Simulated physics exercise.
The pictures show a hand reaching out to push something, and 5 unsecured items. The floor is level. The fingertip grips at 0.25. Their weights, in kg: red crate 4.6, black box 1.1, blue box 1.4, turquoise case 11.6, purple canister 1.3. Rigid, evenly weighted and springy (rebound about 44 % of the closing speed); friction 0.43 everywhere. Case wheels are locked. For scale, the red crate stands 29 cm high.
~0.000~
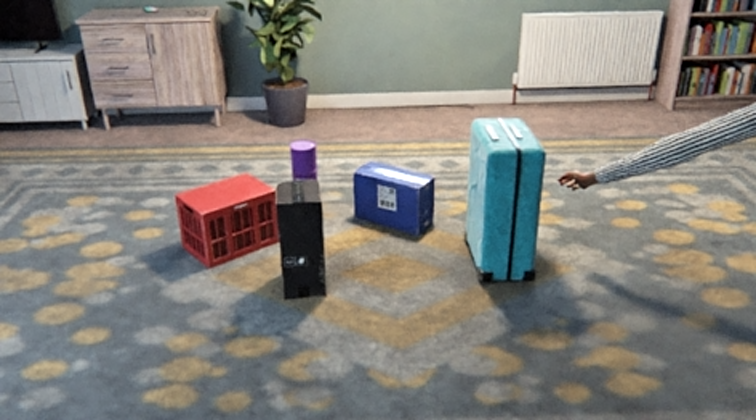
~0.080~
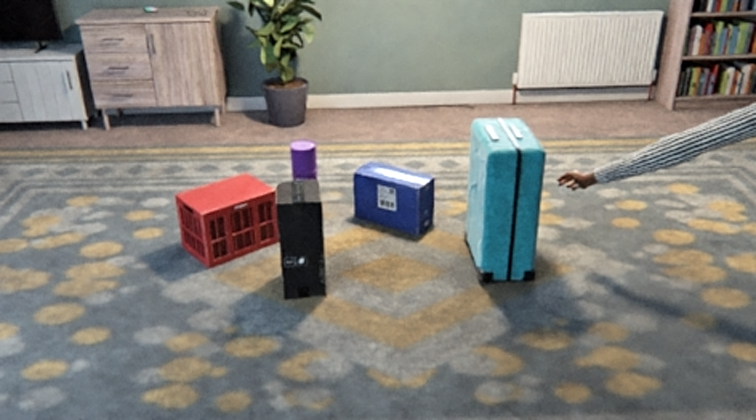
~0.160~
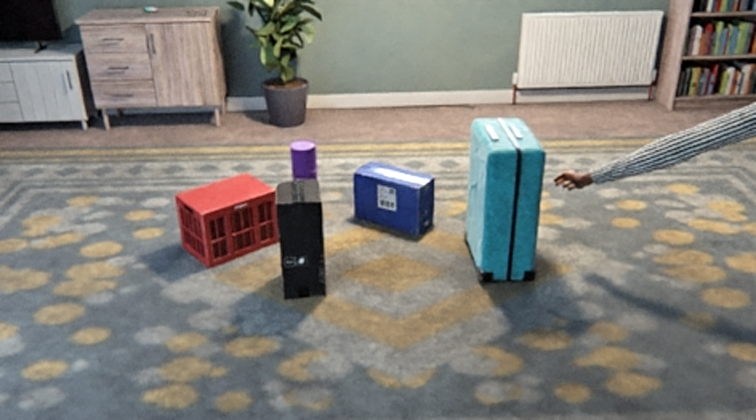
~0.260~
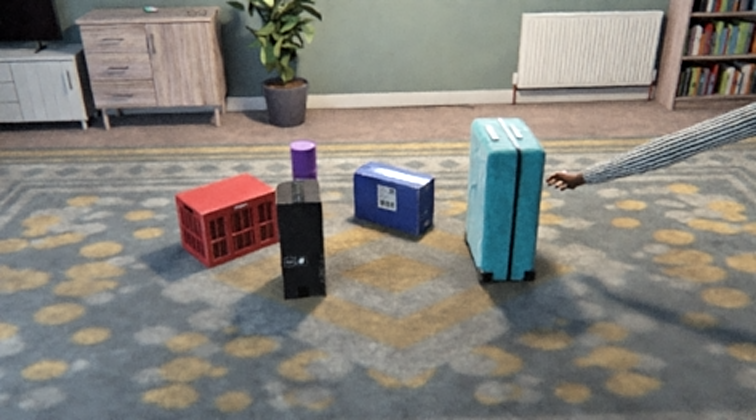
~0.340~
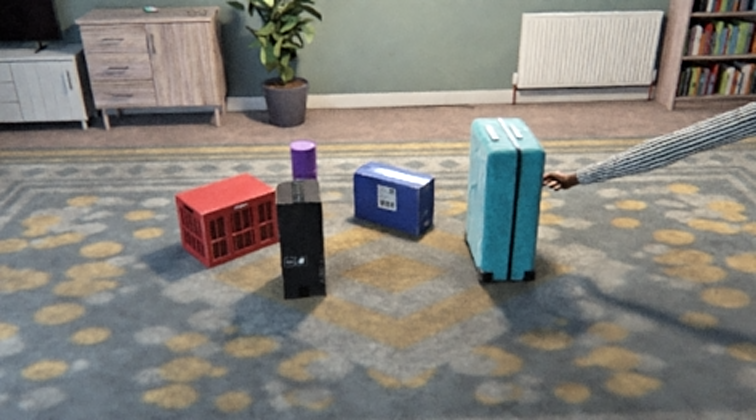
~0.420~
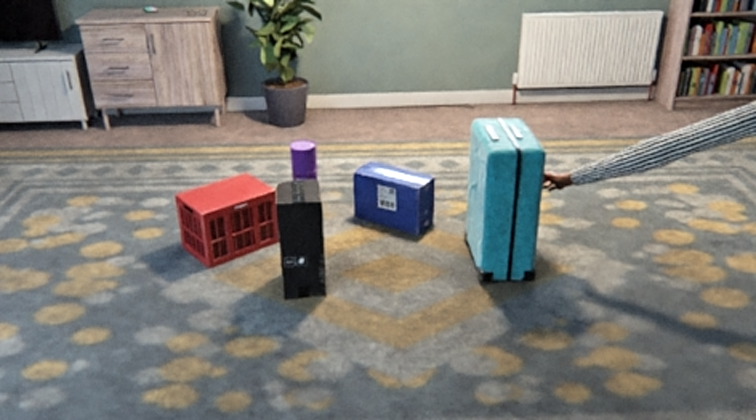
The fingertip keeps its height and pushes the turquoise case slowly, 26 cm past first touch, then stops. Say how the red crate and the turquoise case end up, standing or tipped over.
The red crate stays upright and the turquoise case tips over.
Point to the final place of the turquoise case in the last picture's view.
Near (381, 241).
After 0.92 s, 28 cm of travel; turquoise case 23° off upright near (473, 195).
After 1.32 s, 39 cm of travel; turquoise case 62° off upright near (424, 213).
After 1.62 s, 39 cm of travel; turquoise case on its side near (387, 238); black box moved 4 cm.
In the end (2.5 s), toppled on the floor, turquoise case; the other 4 under 14 cm from the start. At the end, from the last picture's camera, red crate near (229, 219), turquoise case near (381, 241).
